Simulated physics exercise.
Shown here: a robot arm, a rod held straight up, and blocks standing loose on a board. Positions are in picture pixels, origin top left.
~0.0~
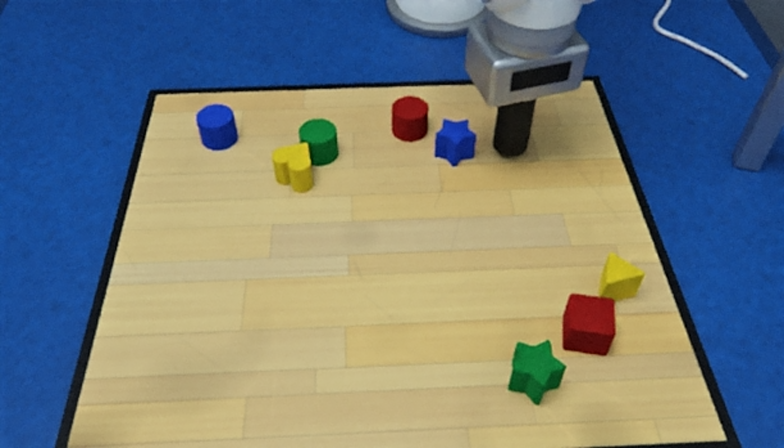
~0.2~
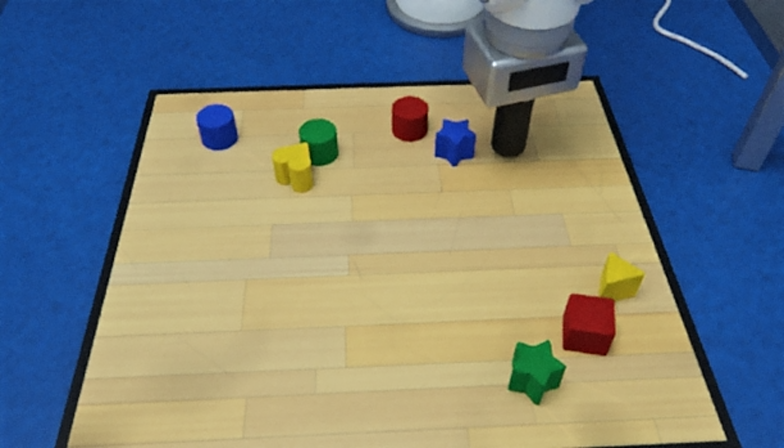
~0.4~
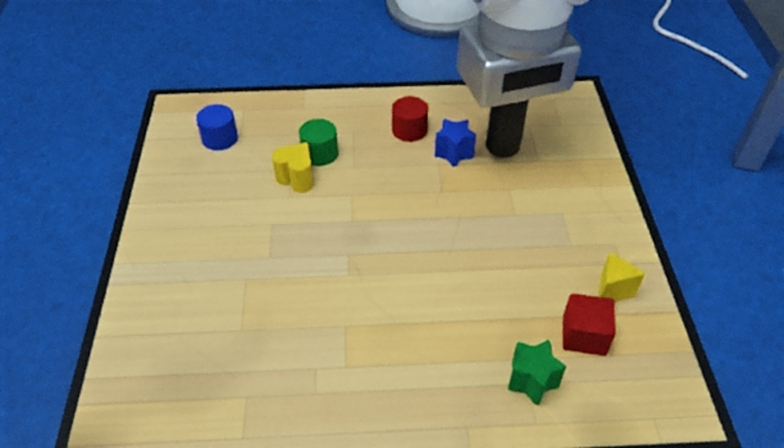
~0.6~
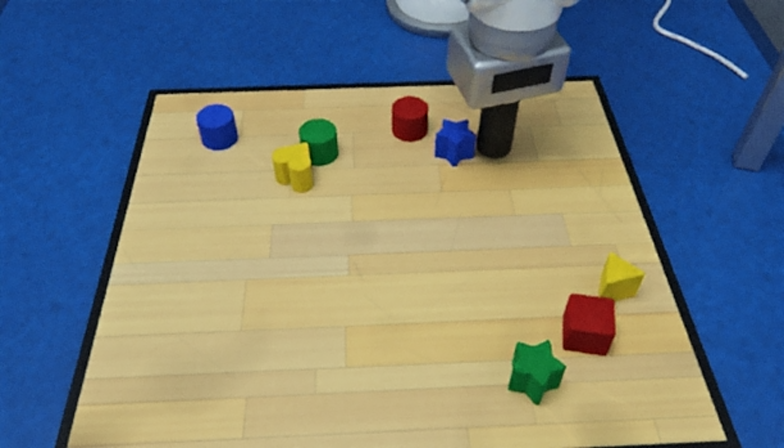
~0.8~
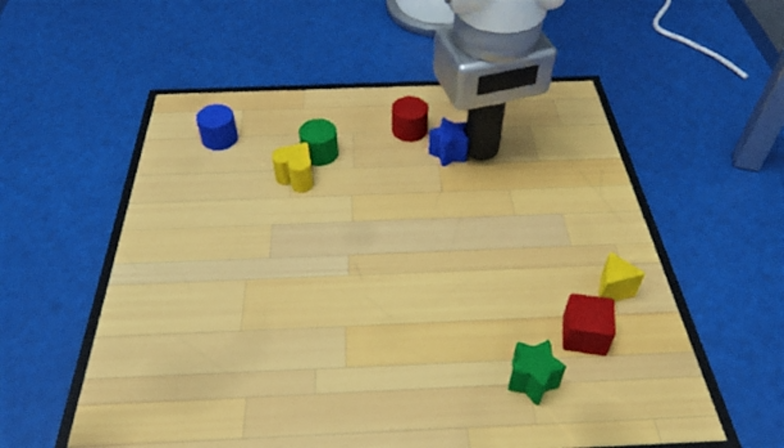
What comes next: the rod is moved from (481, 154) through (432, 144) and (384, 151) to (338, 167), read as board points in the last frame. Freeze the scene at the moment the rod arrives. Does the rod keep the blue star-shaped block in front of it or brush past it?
Held in front.
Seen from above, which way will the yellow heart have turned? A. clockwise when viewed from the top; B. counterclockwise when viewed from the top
The correct letter is B.
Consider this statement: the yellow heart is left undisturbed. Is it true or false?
That claim is false.
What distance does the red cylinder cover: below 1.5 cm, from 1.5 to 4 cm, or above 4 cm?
It goes a little way, 1.5 to 4 cm.
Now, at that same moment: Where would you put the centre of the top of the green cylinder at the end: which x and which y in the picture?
It should be at (277, 130) by then.
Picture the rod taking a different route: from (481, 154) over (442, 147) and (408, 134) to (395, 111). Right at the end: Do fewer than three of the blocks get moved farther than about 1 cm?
Yes, it checks out.
The first path, step by step. One third of the way, rod (431, 139); red cylinder (394, 101); blue star-shaped block (401, 126), turned 15° anticlockwise.
Two thirds of the way, rod (382, 146); green cylinder (313, 130); red cylinder (392, 100); blue star-shaped block (350, 133), turned 15° anticlockwise.
At the end, rod (337, 162); yellow heart (275, 160), turned 30° anticlockwise; green cylinder (277, 130); red cylinder (392, 100); blue star-shaped block (303, 145).
